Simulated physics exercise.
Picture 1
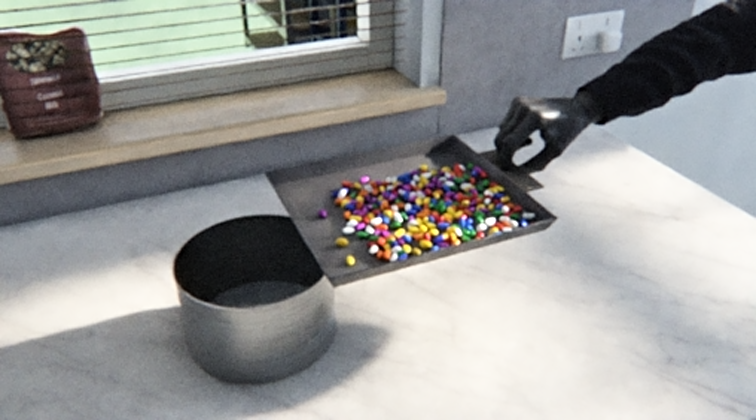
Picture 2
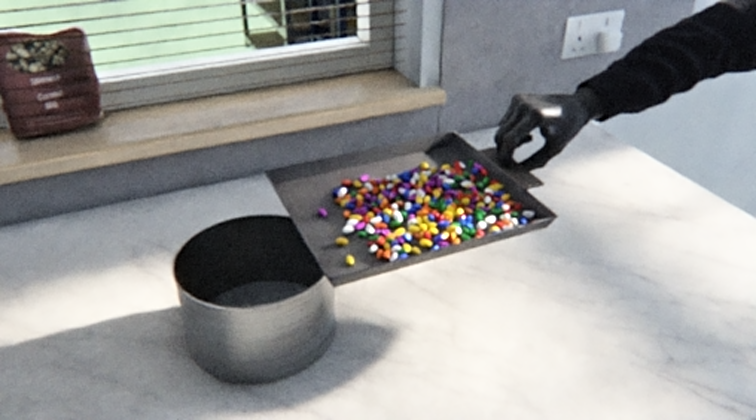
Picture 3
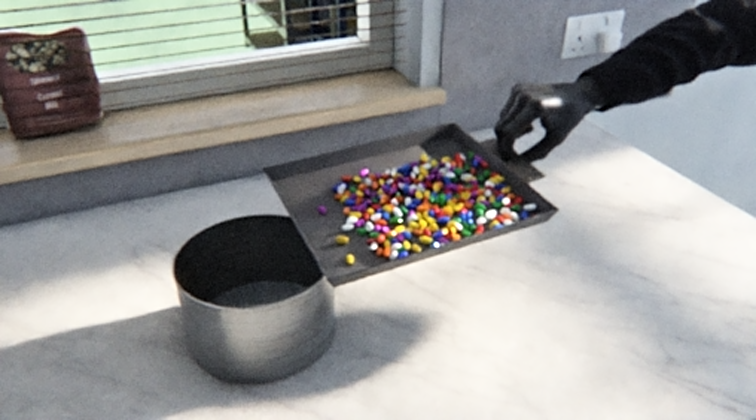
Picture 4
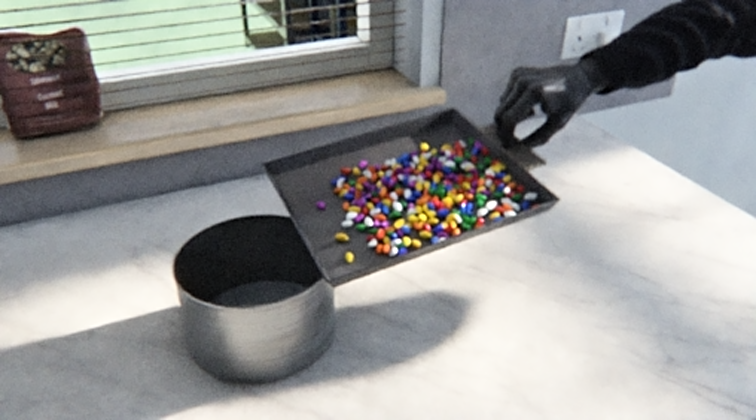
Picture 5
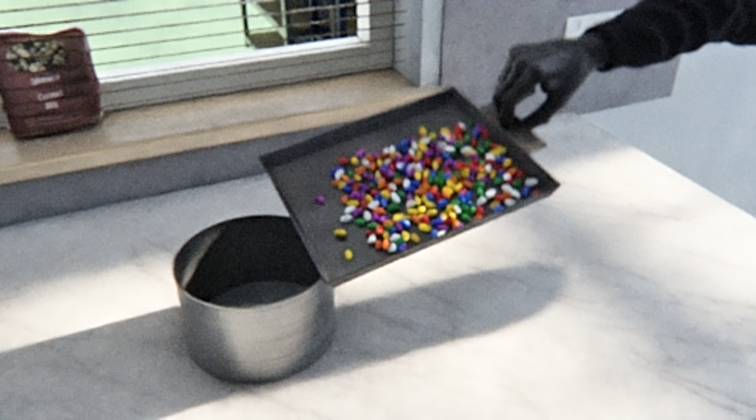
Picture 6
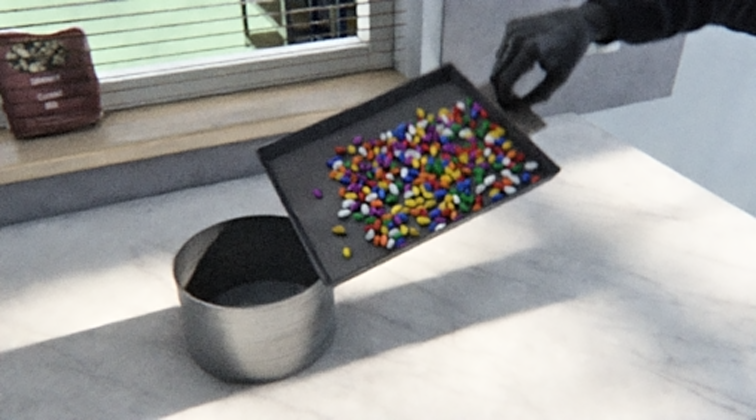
To begin with, a dark-gloved hand holds a rimmed tray of colourful jelly beans nearly level above a metal pot on a marble counter. The hand then raises the right side of the tray, tilting it progressively more steeply toward the pot, while the beans stay spread across its surface.
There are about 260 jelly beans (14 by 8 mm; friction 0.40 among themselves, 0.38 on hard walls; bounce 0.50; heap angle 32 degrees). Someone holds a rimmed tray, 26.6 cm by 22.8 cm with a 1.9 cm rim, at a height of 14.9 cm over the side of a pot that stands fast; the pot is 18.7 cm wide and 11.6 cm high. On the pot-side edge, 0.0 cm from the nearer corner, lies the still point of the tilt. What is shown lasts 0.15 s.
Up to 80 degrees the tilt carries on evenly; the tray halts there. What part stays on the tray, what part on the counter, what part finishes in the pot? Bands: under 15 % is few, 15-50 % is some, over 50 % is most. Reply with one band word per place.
Left on the tray few, counter most, pot few.
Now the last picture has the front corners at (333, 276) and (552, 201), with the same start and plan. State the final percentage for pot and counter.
That works out as pot 0 and counter 100.
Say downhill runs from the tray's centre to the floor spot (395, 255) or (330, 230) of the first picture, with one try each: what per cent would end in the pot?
I'd put it at about 0 per cent for the first tilt and about 60 per cent for the second.
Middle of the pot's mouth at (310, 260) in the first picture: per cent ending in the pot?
I'd put it at around 0 per cent.
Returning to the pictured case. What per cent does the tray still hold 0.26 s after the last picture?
Value: About 100%.
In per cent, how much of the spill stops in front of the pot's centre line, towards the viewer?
100 %.
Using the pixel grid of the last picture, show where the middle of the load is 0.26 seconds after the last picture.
Somewhere about (350, 175) in the last view.
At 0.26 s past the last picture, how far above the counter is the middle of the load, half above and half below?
Roughly 28 centimetres.
Then, 0.16 s after the last picture, tilt 53 degrees; the tray holds 100 %, the pot 0 %.
Then, 0.26 s after the last picture, tilt 73 degrees; the tray holds 100 %, the pot 0 %.
Then, 0.50 s after the last picture, tilt 80 degrees; the tray holds 0 %, the pot 0 %.
In the end, tray 0 %, counter 100 %, pot 0 %.
